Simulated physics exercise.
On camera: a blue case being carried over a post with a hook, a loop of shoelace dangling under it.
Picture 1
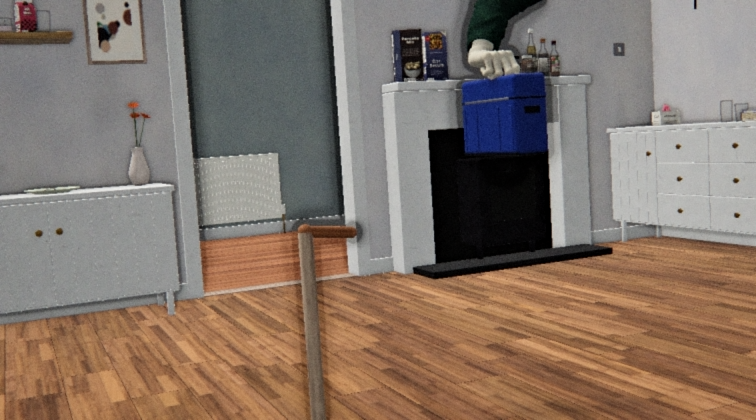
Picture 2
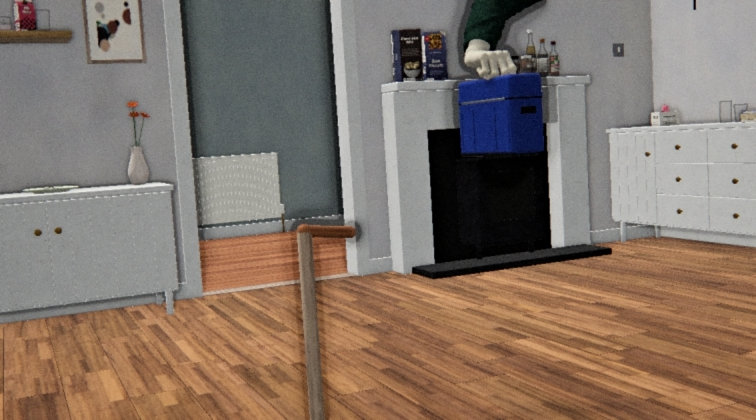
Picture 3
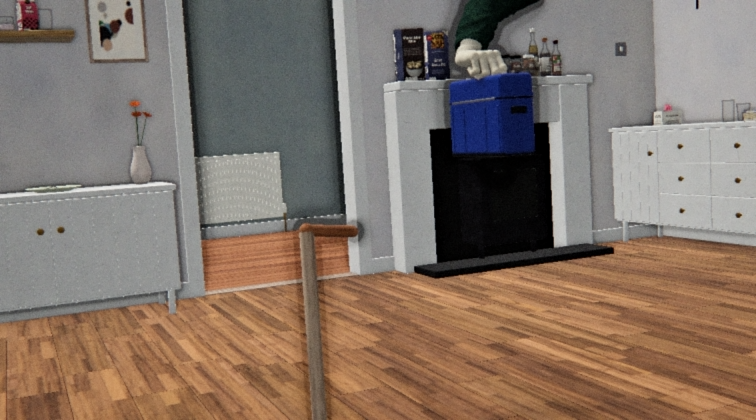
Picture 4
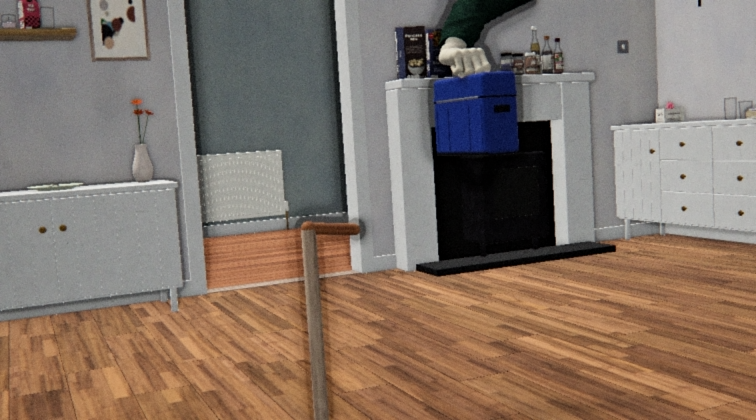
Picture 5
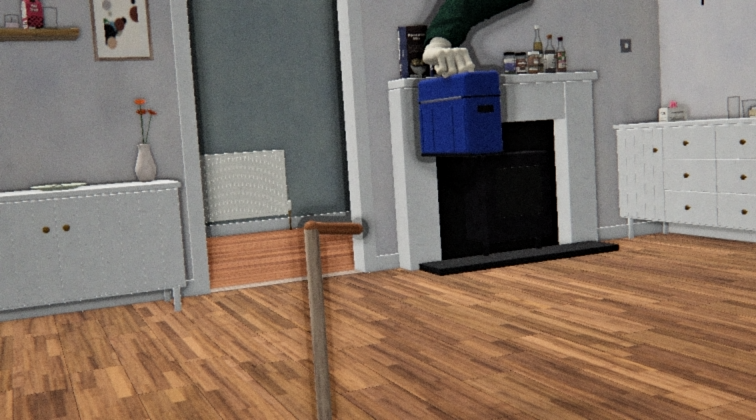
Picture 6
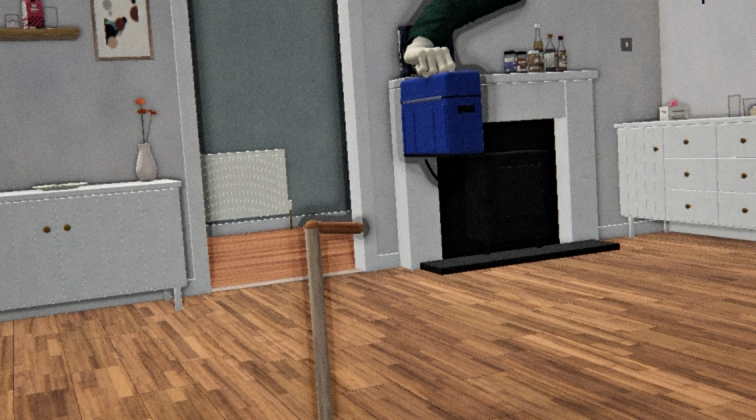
The clip opens on a room with a wooden floor, where a gloved hand in a green sleeve holds a blue case before a fireplace, right of an upright post with a hooked top. The hand carries the case steadily left toward the post, uncovering more bottles on the mantel.
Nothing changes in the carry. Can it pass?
The blue case goes by freely.
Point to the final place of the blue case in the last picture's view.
Around (140, 133).
Then, 0.40 s past the final frame, case nearing the post near (384, 119).
Then, 1.06 s past the final frame, case over the post near (283, 125).
Then, 1.72 s past the final frame, case past the post near (171, 131).
When it is over, case past the post near (140, 133). The blue case comes away clean.
